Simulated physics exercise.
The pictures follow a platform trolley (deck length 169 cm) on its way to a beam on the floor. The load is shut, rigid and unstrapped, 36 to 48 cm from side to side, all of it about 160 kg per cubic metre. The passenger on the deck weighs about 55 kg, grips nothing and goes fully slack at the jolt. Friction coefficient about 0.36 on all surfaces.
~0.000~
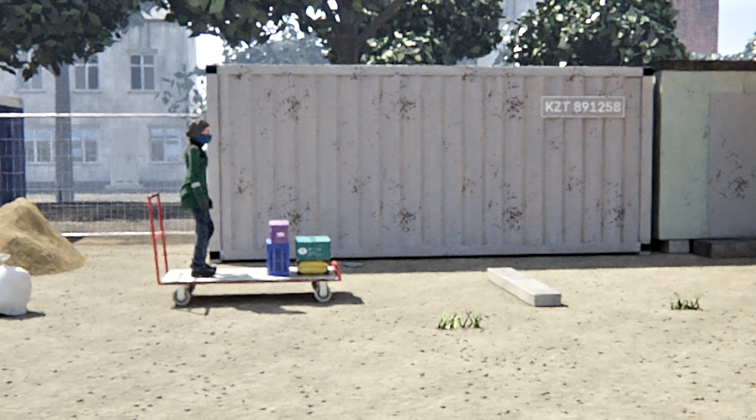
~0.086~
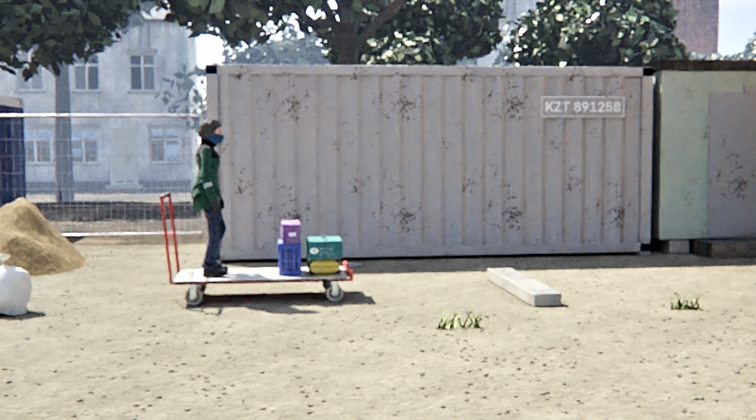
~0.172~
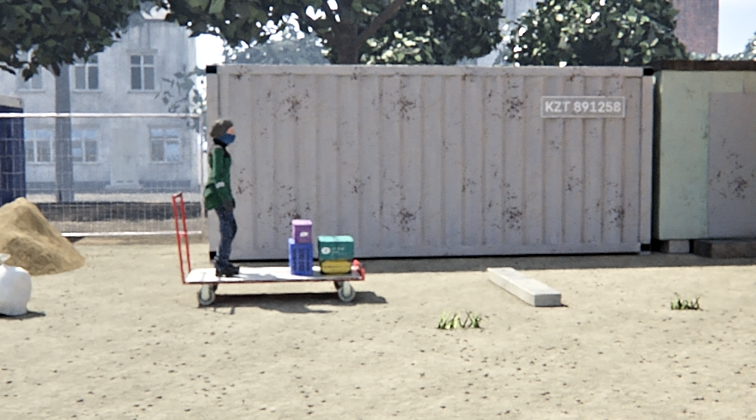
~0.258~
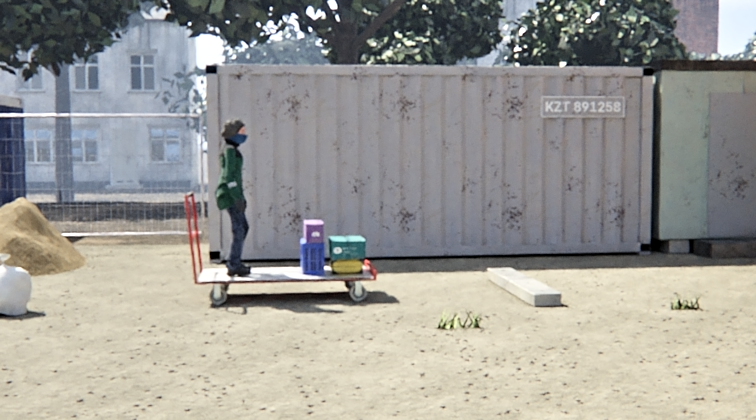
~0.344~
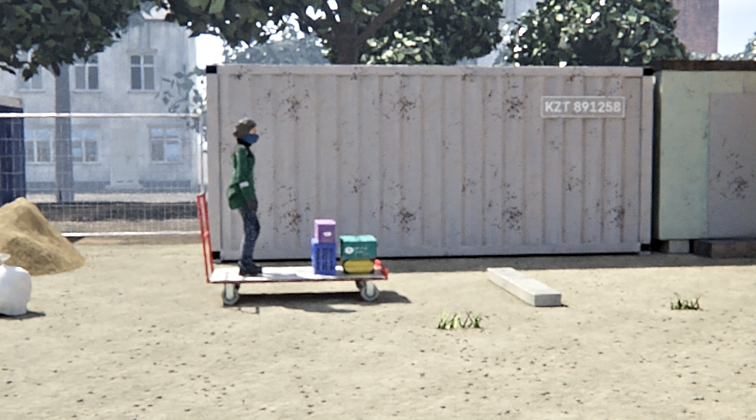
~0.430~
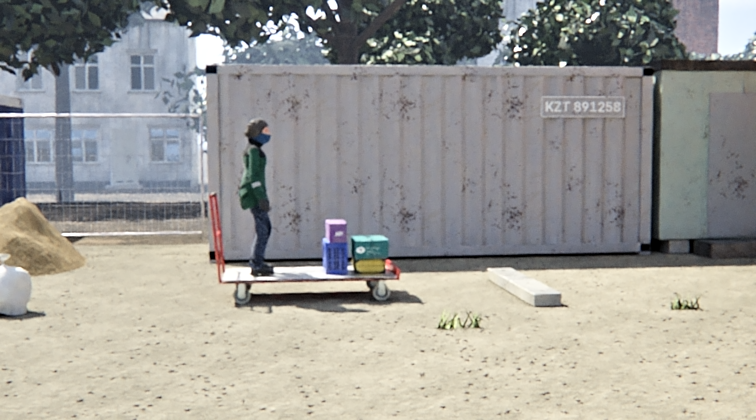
A big, rust-spotted pale container stands behind a sandy yard, seen from the side by a still camera, with trees and a pale building beyond. At left, near a sand heap, a masked figure in a green jacket stands on a red-handled platform trolley behind purple, blue, teal and yellow loads, while a pale beam lies to the right. The trolley rolls steadily rightward, carrying figure and load together.
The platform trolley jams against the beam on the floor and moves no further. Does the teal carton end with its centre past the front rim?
The teal carton comes off.
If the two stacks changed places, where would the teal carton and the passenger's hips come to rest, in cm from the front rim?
In that case teal 40 behind, hips 110 behind.
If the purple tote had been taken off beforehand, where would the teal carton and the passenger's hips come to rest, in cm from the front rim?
Then teal 40 past, hips 110 behind.
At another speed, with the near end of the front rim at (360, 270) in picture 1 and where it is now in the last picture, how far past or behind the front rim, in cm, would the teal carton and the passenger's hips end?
In that case teal 10 behind, hips 120 behind.
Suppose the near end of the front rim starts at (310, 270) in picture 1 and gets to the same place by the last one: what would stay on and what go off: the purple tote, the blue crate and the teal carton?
Then purple off, blue on, teal off.
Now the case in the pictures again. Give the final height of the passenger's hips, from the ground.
About 55 cm.
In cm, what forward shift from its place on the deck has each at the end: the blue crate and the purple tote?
Blue 15, purple 40.
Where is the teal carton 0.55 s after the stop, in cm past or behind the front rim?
About 15 cm past the rim.
The wheels strike at 1.39 s.
After 1.64 s the teal carton is 2 cm behind the rim, tilted 0°, near (516, 245) in the last picture's view.
After 1.94 s the teal carton is 13 cm past the rim, tilted 85°, near (529, 262) in the last picture's view.
After 2.39 s the teal carton is 45 cm past the rim, tilted 180°, near (558, 282) in the last picture's view.
At rest, 3.0 s, past the rim, teal carton; behind it, blue crate, purple tote, yellow suitcase and the passenger's hips.
